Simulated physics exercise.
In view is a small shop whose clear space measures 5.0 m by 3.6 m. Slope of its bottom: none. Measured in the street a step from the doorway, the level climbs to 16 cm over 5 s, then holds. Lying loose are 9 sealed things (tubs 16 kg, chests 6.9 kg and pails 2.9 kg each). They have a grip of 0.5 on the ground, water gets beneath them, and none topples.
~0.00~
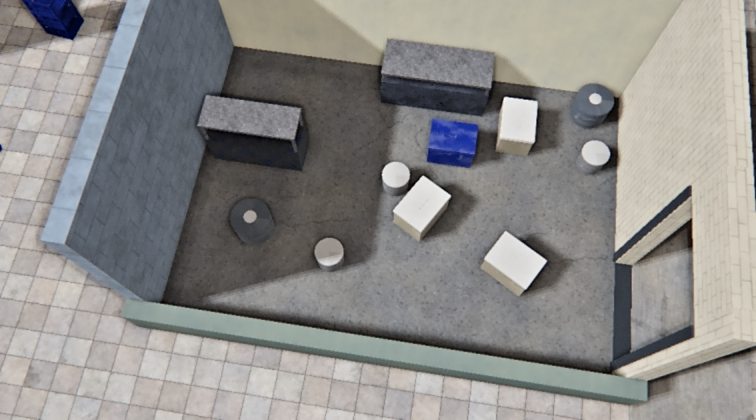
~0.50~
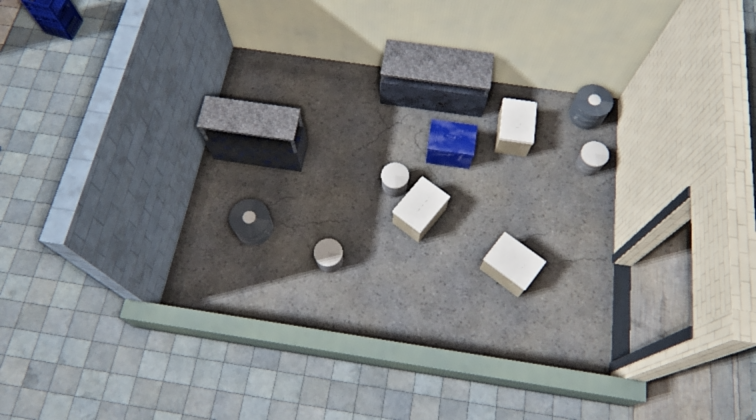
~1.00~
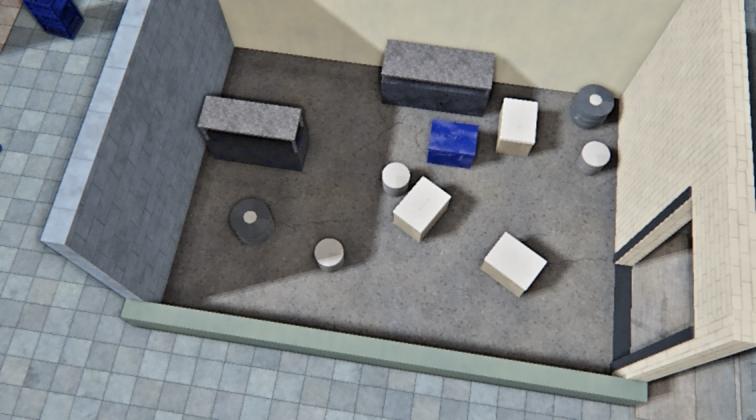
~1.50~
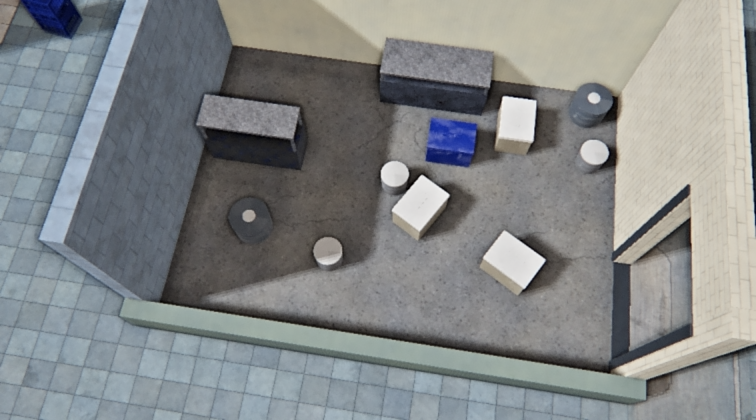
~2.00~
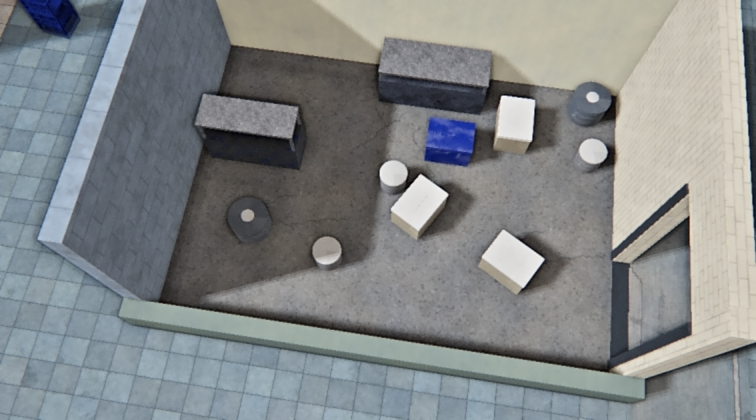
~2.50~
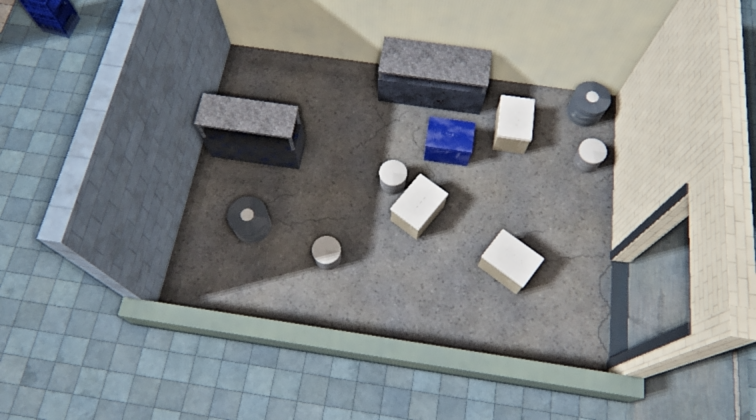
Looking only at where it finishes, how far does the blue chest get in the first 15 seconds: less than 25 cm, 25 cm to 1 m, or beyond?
I expect it goes a modest distance.
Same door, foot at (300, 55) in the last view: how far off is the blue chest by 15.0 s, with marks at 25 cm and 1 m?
With that change, the blue chest travels a long distance.
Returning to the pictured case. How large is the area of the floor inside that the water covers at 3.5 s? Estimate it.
Roughly 1.0 m2.
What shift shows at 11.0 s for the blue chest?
It has shifted about 60 cm.
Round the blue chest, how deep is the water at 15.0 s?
Near 9 cm deep.
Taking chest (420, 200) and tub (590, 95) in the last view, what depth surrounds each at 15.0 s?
Depths: Near 9 cm, then near 3 cm.
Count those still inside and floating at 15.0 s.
7 at that moment.
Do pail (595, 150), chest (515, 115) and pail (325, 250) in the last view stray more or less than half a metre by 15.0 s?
The first is not bigger, the second not bigger and the third bigger.
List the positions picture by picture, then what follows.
The blue chest at (453, 136), on the bottom; water covers 0.0 m2; 0 of 9 have shifted, in the first frame.
The blue chest at (453, 137), on the bottom; 0.0 m2 under water; 0 of 9 have shifted, in the second frame.
The blue chest at (454, 137), on the bottom; 0.0 m2 under water; 0 of 9 have shifted, in the third frame.
The blue chest at (452, 135), on the bottom; 0.0 m2 under water; 0 of 9 have shifted, in the fourth frame.
The blue chest at (451, 135) rests on the ground; 0.0 m2 under water; 0 of 9 have shifted, in the fifth frame.
The blue chest at (451, 134) rests on the ground; water covers 0.0 m2; 0 of 9 have shifted, in the sixth frame.
After 3.5 s the blue chest is near (451, 134), 0.0 m from its start, aground; 0 afloat.
After 6.8 s the blue chest is near (446, 121), 0.2 m from its start, aground; 0 afloat.
After 11.0 s the blue chest is near (415, 103), 0.6 m from its start, afloat; 5 afloat.
After 15.0 s the blue chest is near (404, 101), 0.7 m from its start, afloat; 7 afloat.
